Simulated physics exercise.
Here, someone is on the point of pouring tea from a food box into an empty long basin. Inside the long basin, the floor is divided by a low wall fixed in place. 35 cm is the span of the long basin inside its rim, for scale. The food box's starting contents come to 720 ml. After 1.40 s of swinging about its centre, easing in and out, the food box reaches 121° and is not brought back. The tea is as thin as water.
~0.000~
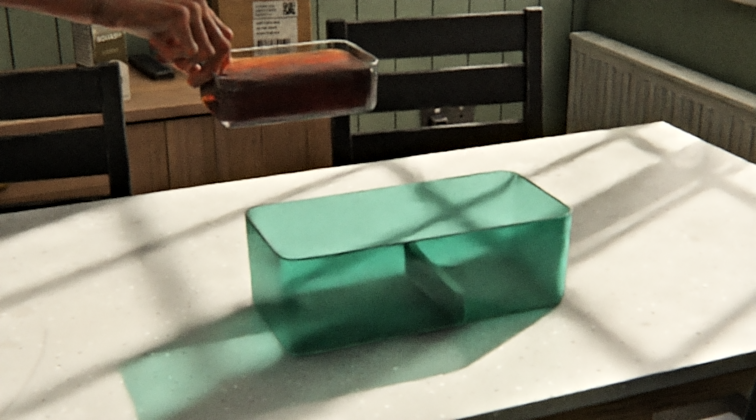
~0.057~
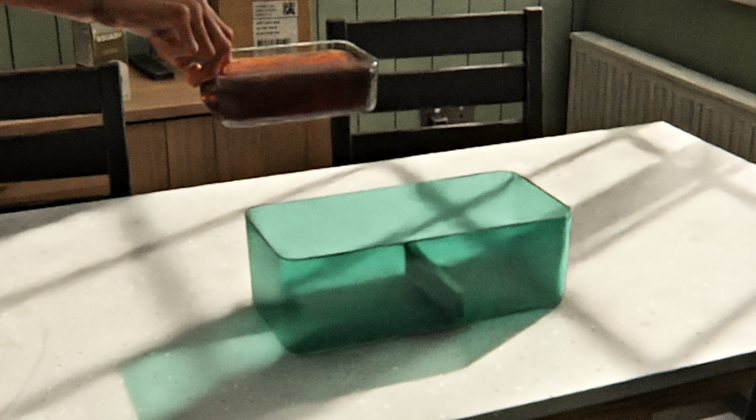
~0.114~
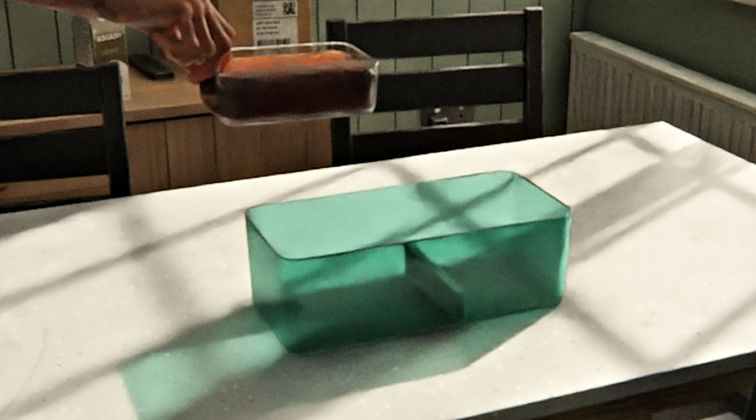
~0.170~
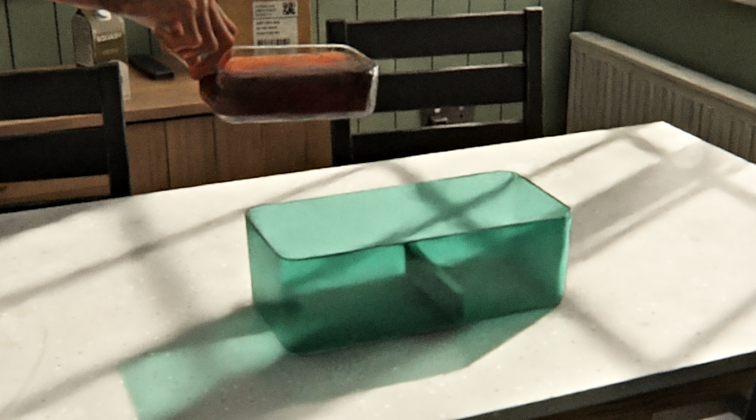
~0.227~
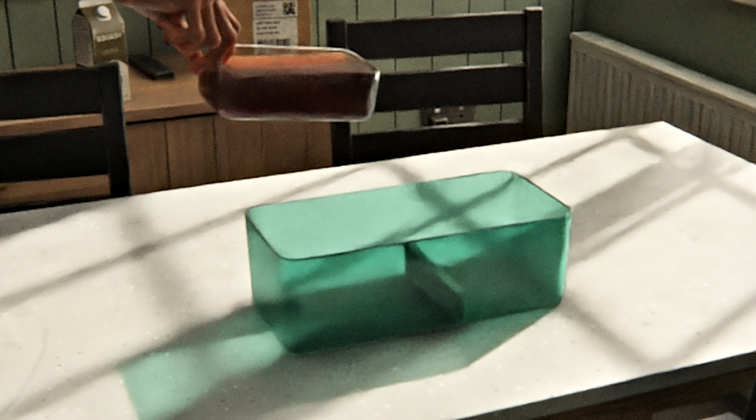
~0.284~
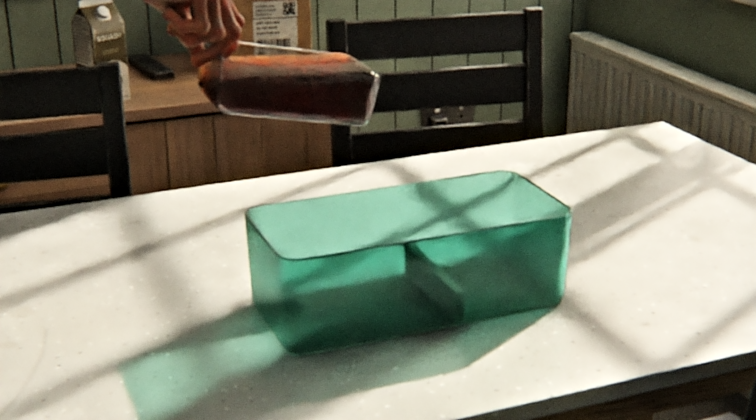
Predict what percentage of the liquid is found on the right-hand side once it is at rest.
About 46 % is on the right.
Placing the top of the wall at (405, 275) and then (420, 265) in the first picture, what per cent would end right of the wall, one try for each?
65 % and 60 %.
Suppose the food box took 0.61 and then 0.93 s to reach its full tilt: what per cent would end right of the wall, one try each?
15 then 35 %.
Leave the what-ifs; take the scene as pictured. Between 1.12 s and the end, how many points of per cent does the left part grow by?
It comes to near 4 per cent.
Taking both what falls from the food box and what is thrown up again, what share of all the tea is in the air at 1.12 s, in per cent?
Airborne fraction: Approx. 3 %.
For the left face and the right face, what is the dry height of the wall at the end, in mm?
Noted: Left near 26 mm, right near 22 mm.
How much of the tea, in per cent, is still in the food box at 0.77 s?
Fraction remaining: Approx. 16 per cent.
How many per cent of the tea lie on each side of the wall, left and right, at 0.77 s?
Left roughly 12, right roughly 28.
After 0.77 s the tilt is 70° and 16 per cent is still to pour, 13 is left of the wall and 28 right of it.
After 1.12 s the tilt is 110° and 2 per cent is still to pour, 43 is left of the wall and 46 right of it.
After 1.50 s the tilt is 121° and 0 per cent is still to pour, 47 is left of the wall and 46 right of it.
After 1.90 s the tilt is 121° and 0 per cent is still to pour, 47 is left of the wall and 46 right of it.
In the end 47 per cent lies left of the wall, 46 right of it and 6 outside.
